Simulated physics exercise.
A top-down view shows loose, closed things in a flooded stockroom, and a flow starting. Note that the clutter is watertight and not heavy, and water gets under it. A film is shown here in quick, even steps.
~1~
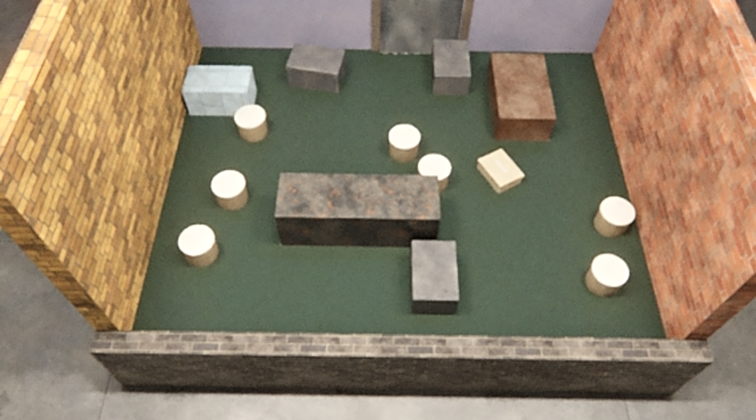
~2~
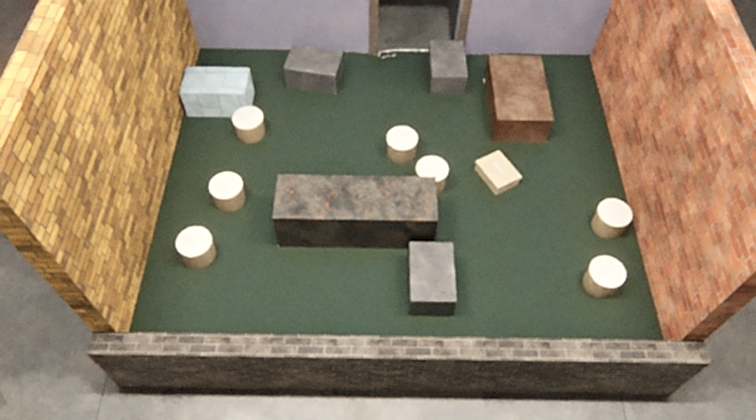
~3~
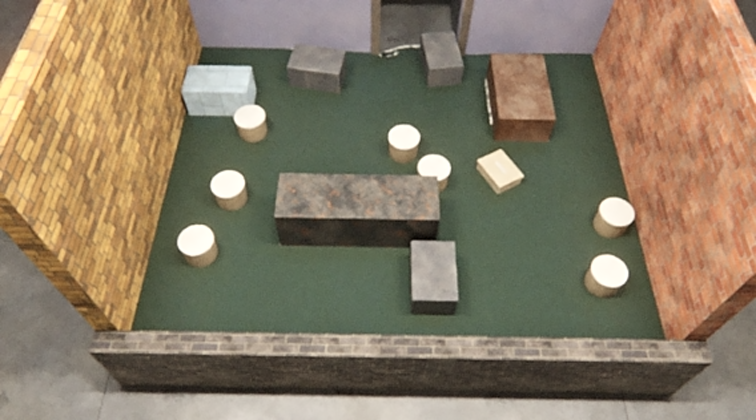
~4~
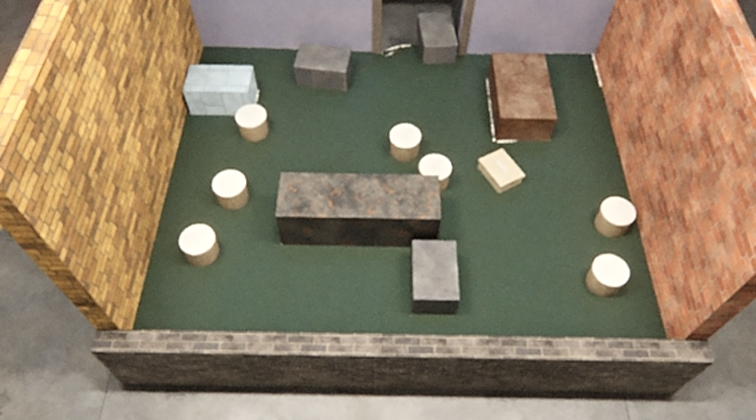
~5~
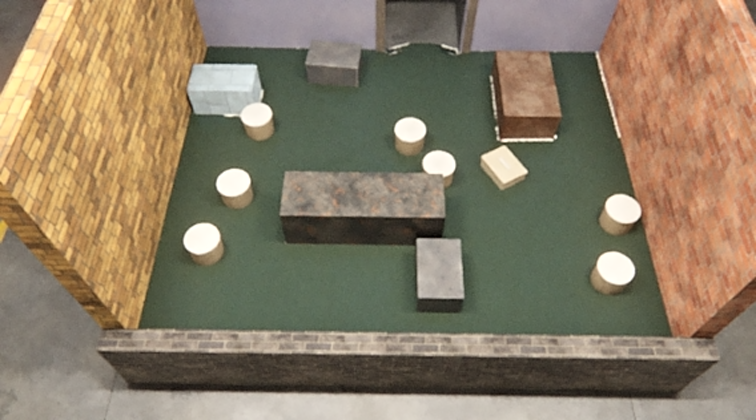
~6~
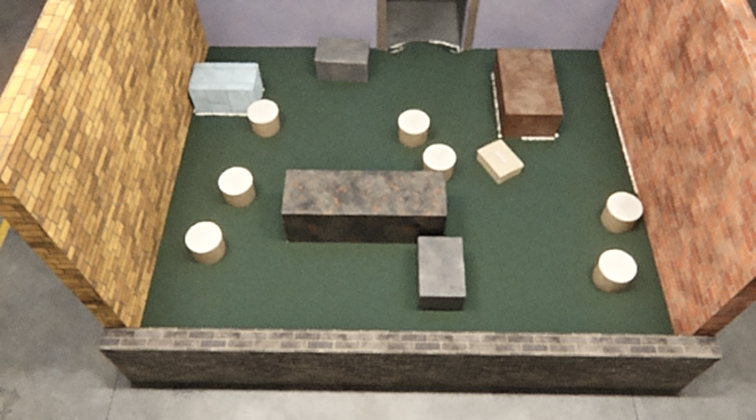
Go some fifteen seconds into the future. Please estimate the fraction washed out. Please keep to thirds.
The result is a middle share, a third to two thirds.
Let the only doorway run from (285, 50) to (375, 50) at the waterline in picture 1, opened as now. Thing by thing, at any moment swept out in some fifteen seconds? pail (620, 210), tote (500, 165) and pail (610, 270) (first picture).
First one never exits, second exits, third never exits.
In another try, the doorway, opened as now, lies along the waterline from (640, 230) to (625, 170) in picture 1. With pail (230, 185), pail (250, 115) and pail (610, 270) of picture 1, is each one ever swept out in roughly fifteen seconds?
Remains, remains, escapes.
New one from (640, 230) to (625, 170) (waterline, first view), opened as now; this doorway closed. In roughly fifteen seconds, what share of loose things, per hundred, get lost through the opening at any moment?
My figure is 50 in a hundred.
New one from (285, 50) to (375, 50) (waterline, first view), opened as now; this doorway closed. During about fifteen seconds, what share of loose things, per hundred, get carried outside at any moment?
It comes to about 60 per cent.
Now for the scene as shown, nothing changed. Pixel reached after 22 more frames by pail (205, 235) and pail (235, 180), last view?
Roughly (226, 183) and (333, 119).
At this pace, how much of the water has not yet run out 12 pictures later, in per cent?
That comes to roughly 80 parts in a hundred.
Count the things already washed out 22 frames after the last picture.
I count 5 altogether.
A moment on, 1 of 11 are out; 10 afloat.
Next, 2 of 11 are out; 9 afloat.
Later, 5 of 11 are out; 6 afloat.
In the end, 6 of 11 are out; 5 afloat.
